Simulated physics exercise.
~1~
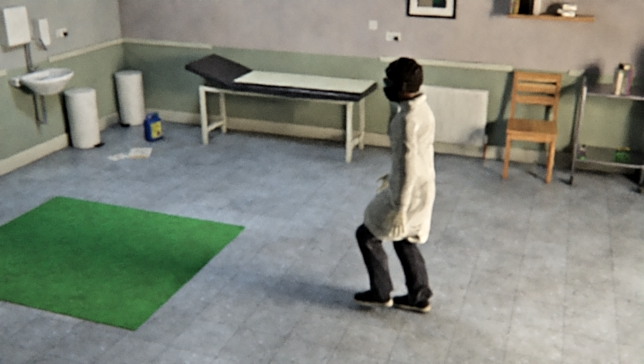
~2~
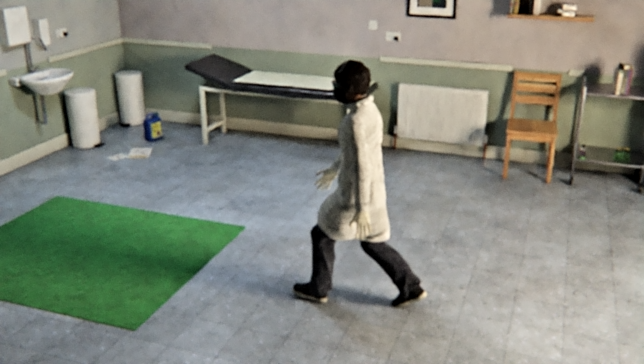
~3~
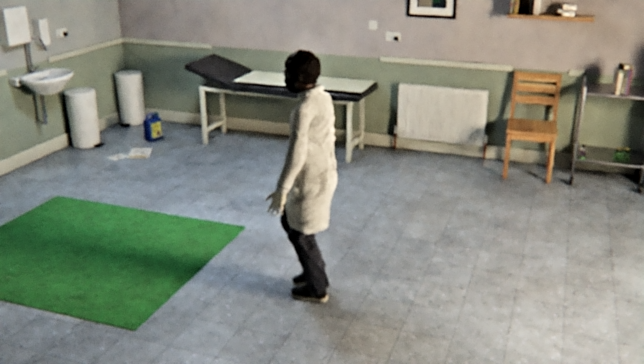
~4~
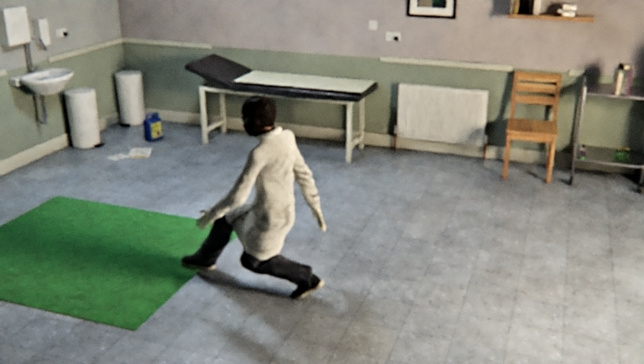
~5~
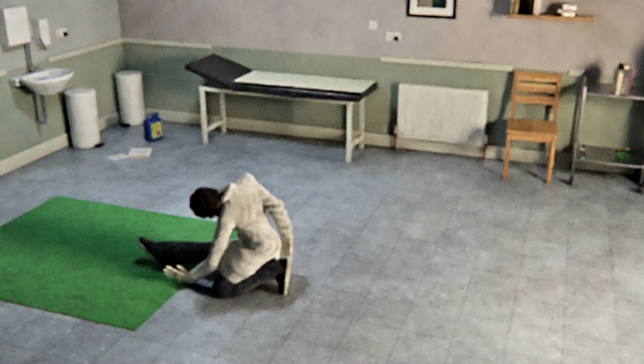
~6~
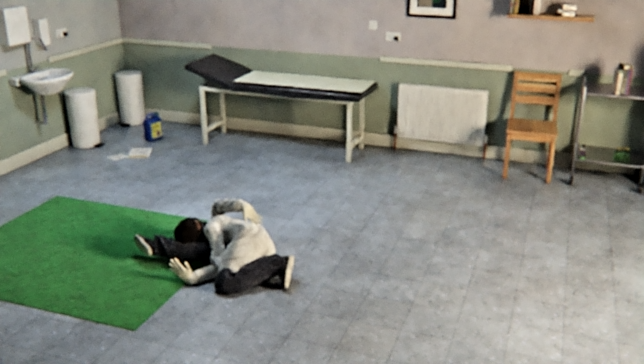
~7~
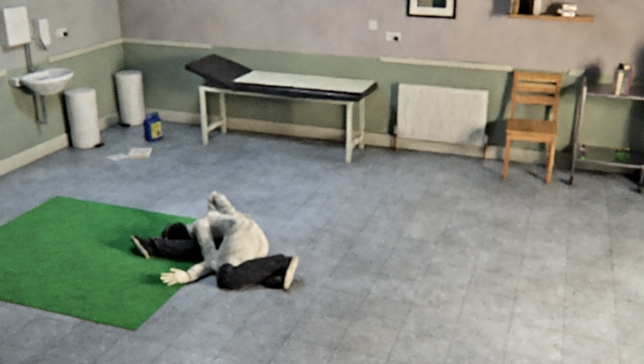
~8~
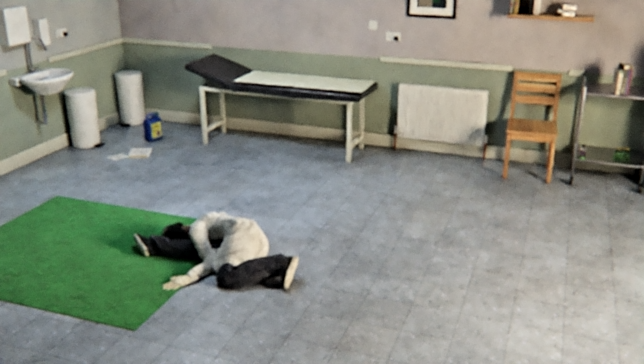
In a clinic room, a person in a white coat walks left and collapses face-down across the green mat's edge.
